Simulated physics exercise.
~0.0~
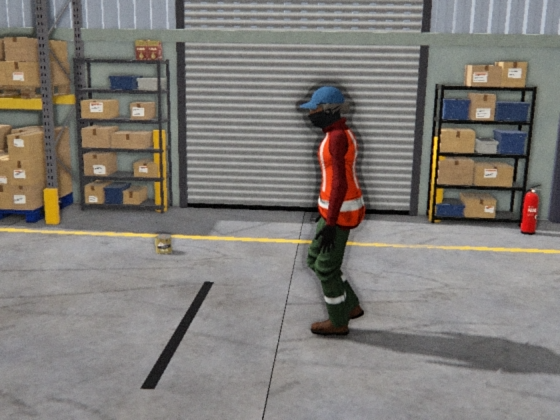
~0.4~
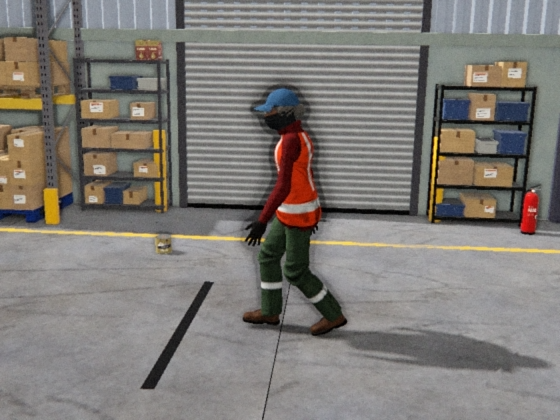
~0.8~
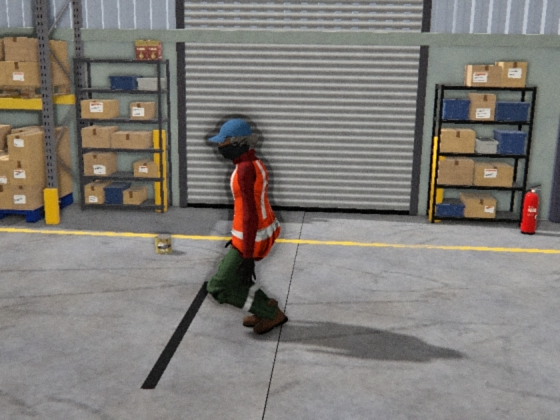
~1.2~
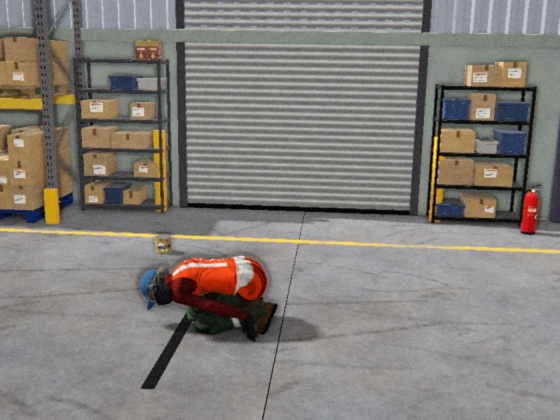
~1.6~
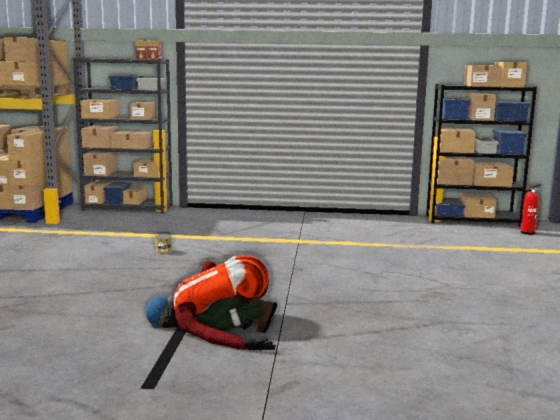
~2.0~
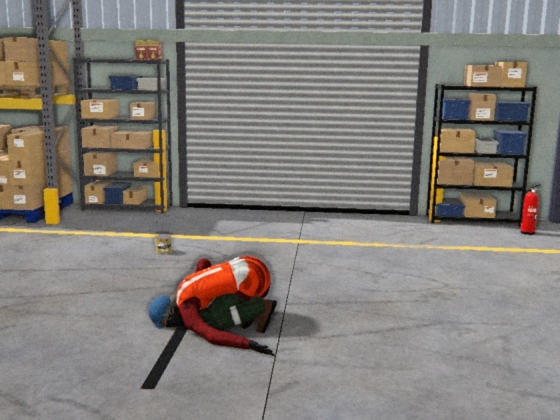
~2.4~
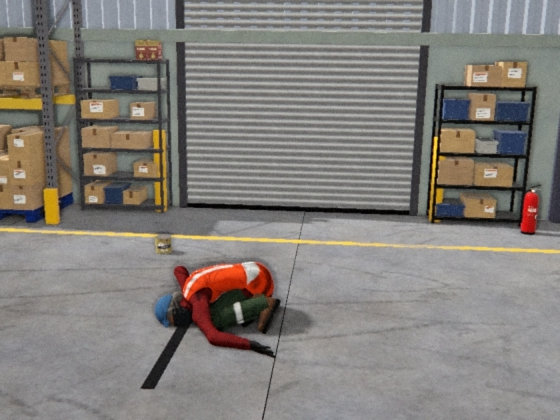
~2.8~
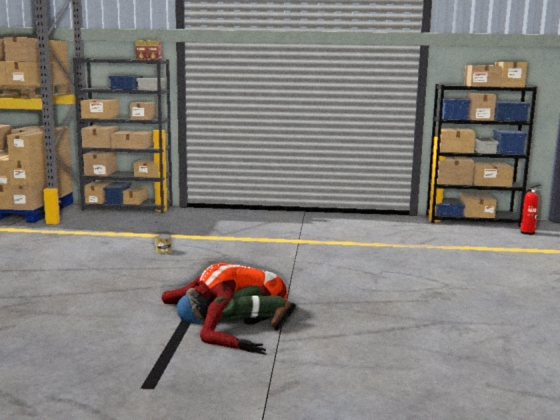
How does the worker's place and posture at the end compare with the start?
At the start the worker is upright in front of the shutter door, and by the end the worker is slumped on the floor, farther left and nearer the viewer, close to the black strip.
A worker in an orange vest and blue cap walked left across a warehouse floor, then buckled at the knees and folded forward to the ground, shifting slightly right before ending up slumped low with arms spread, short of the black strip.
